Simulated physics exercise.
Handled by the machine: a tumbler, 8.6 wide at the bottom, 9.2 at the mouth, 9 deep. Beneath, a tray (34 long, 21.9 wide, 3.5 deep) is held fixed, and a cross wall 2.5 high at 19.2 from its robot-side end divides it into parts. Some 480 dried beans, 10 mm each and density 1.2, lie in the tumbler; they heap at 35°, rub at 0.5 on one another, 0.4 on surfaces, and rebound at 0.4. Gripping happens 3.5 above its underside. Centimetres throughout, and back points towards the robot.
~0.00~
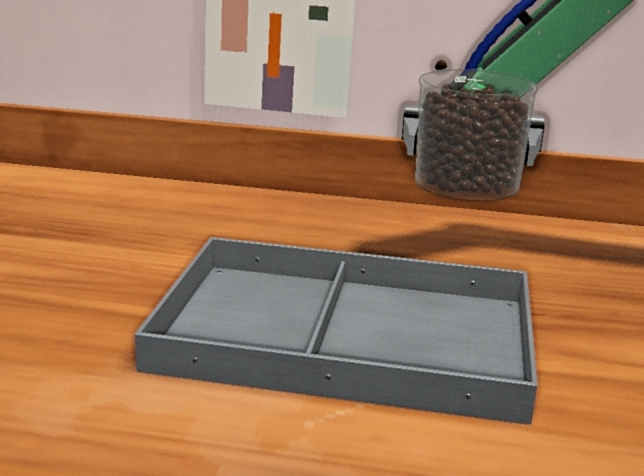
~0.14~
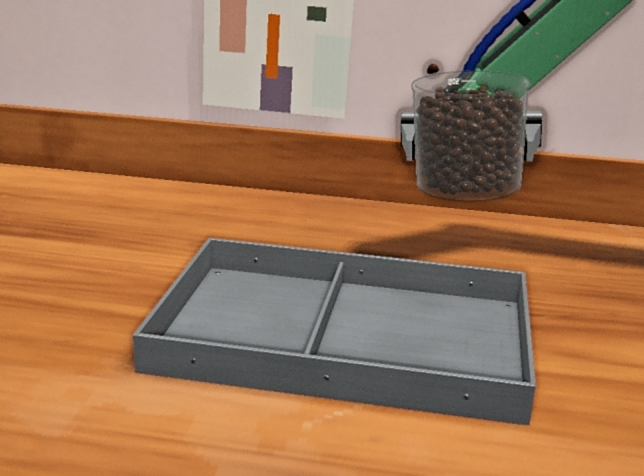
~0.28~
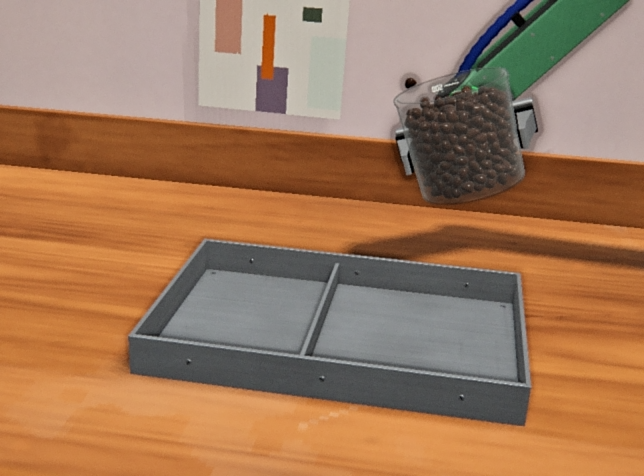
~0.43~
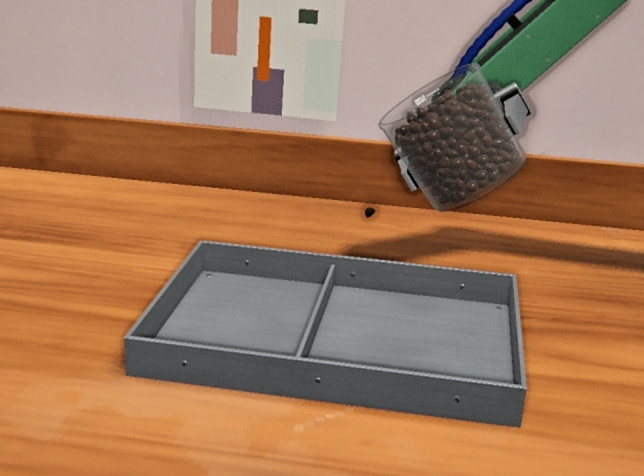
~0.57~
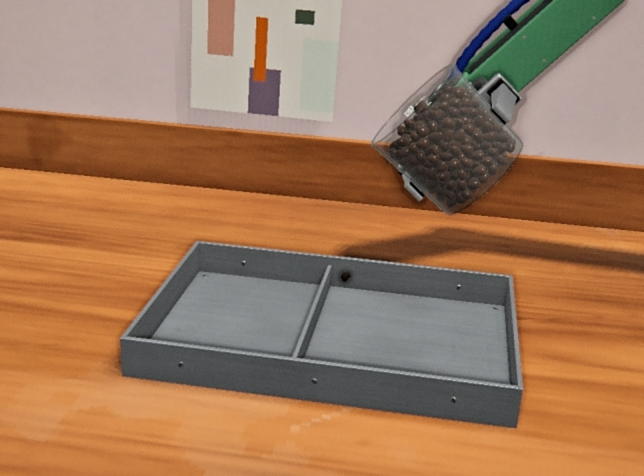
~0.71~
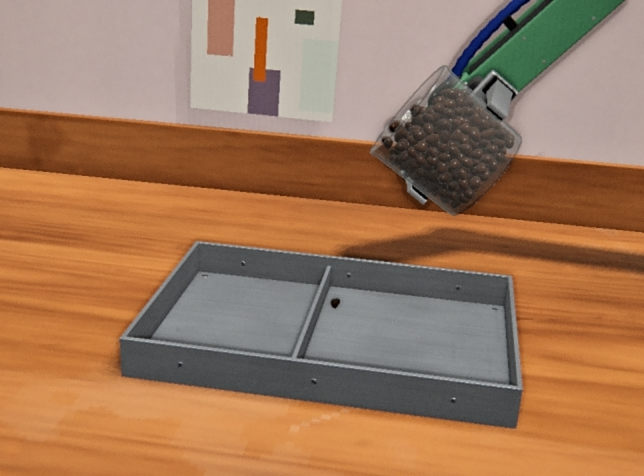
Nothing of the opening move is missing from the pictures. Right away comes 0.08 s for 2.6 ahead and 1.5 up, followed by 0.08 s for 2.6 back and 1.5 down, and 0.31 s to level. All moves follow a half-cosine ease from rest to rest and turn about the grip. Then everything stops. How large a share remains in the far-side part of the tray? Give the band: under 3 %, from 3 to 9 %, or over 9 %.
The share falls over 9 %.
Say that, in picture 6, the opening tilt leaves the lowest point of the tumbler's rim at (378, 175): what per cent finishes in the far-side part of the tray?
Roughly 55 percent, give or take.
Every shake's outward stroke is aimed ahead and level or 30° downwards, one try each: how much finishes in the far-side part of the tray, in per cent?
10 and 5 %.
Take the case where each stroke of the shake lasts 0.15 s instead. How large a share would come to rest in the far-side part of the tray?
It would come to around 0 %.
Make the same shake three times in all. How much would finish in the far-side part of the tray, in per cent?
In that case it would be near 35 percent.
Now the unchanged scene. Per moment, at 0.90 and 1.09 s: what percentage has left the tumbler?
At the first moment 15 per cent, at the second 25 per cent.
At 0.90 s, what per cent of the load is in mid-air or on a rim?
Around 13 percent of the load.
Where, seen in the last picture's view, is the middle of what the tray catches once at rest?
I'd put it at roughly (268, 322).
By 0.90 s, tilted 53° forward, highest piece 25 above the table; 412 in the tumbler, 1 in the robot-side part, 63 in flight or on a rim.
By 1.09 s, tilted 11° forward, highest piece 26 above the table; 348 in the tumbler, 92 in the far-side part, 23 in the robot-side part, 13 in flight or on a rim.
By 1.38 s, level, highest piece 25 above the table; 348 in the tumbler, 100 in the far-side part, 28 in the robot-side part.
By 2.43 s, level, highest piece 25 above the table; 348 in the tumbler, 100 in the far-side part, 28 in the robot-side part.
Final count, 348 in the tumbler, 100 in the far-side part, 28 in the robot-side part. That is 21 % in the far-side part of the tray.
